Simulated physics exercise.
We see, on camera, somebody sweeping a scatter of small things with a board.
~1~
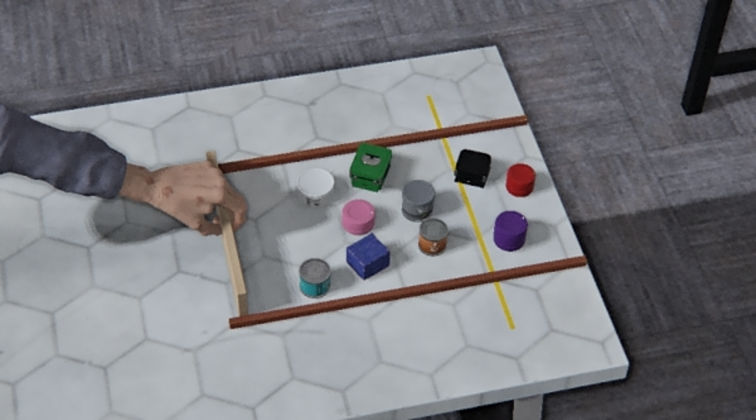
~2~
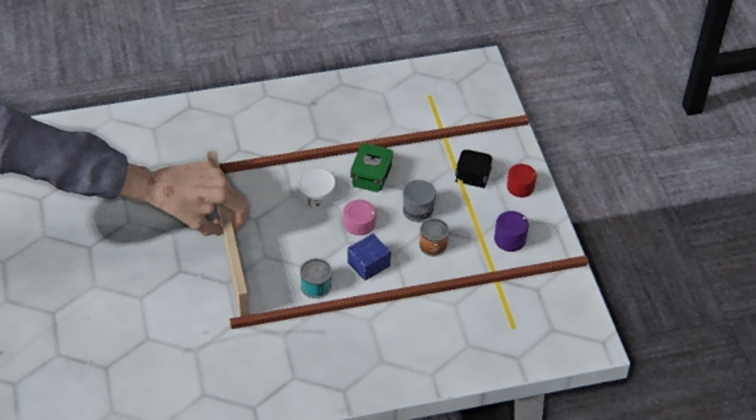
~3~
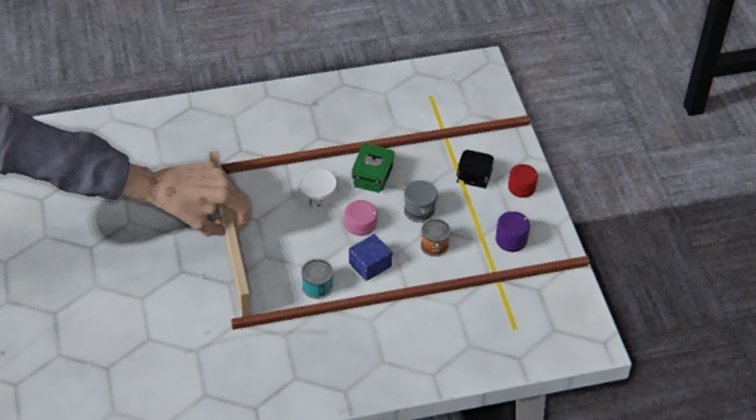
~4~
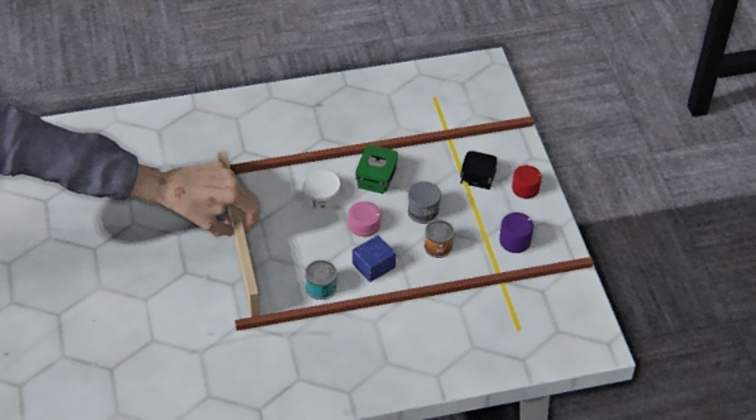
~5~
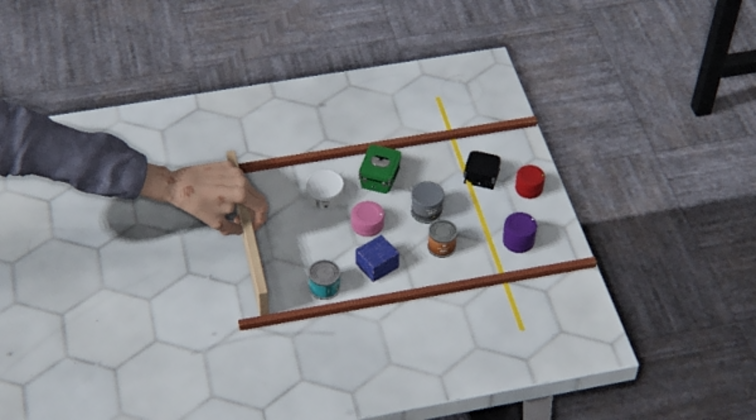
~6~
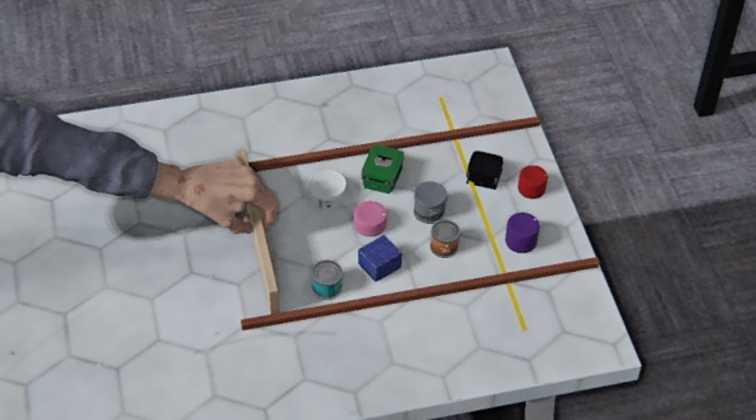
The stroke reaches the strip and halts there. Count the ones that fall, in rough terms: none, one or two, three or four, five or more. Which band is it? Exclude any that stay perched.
The number of pieces cleared off the edge is going to be nothing.
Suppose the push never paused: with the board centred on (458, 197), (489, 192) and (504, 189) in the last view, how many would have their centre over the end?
First 0, then 0, finally 1.
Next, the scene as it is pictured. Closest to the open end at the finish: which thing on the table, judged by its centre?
The foremost one is the red lid.
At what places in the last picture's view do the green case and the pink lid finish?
You'll find the first one at (479, 141) and the second at (496, 200).
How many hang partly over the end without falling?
0 overhanging.
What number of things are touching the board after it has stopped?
In total, 5.
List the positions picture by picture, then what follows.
Red lid (521, 181); purple lid (510, 231); black case (473, 169); board (227, 232); tape (468, 204), in the first picture.
Purple lid (511, 231); grey pot (419, 201), in the second picture.
Black case (475, 169); pink lid (361, 218), in the third picture.
Red lid (527, 182); board (239, 233), in the fourth picture.
Purple lid (520, 233); turquoise pot (324, 280), in the fifth picture.
Red lid (533, 182); purple lid (522, 233); black case (485, 171); board (258, 230); tape (480, 206), in the sixth picture.
A little later, none off yet; red lid at rest near (533, 182); purple lid at rest near (522, 233); black case at rest near (485, 171).
Next, none off yet; red lid at rest near (533, 182); purple lid moving near (528, 233); black case moving near (490, 170).
When it is over, the number that fall off is zero.
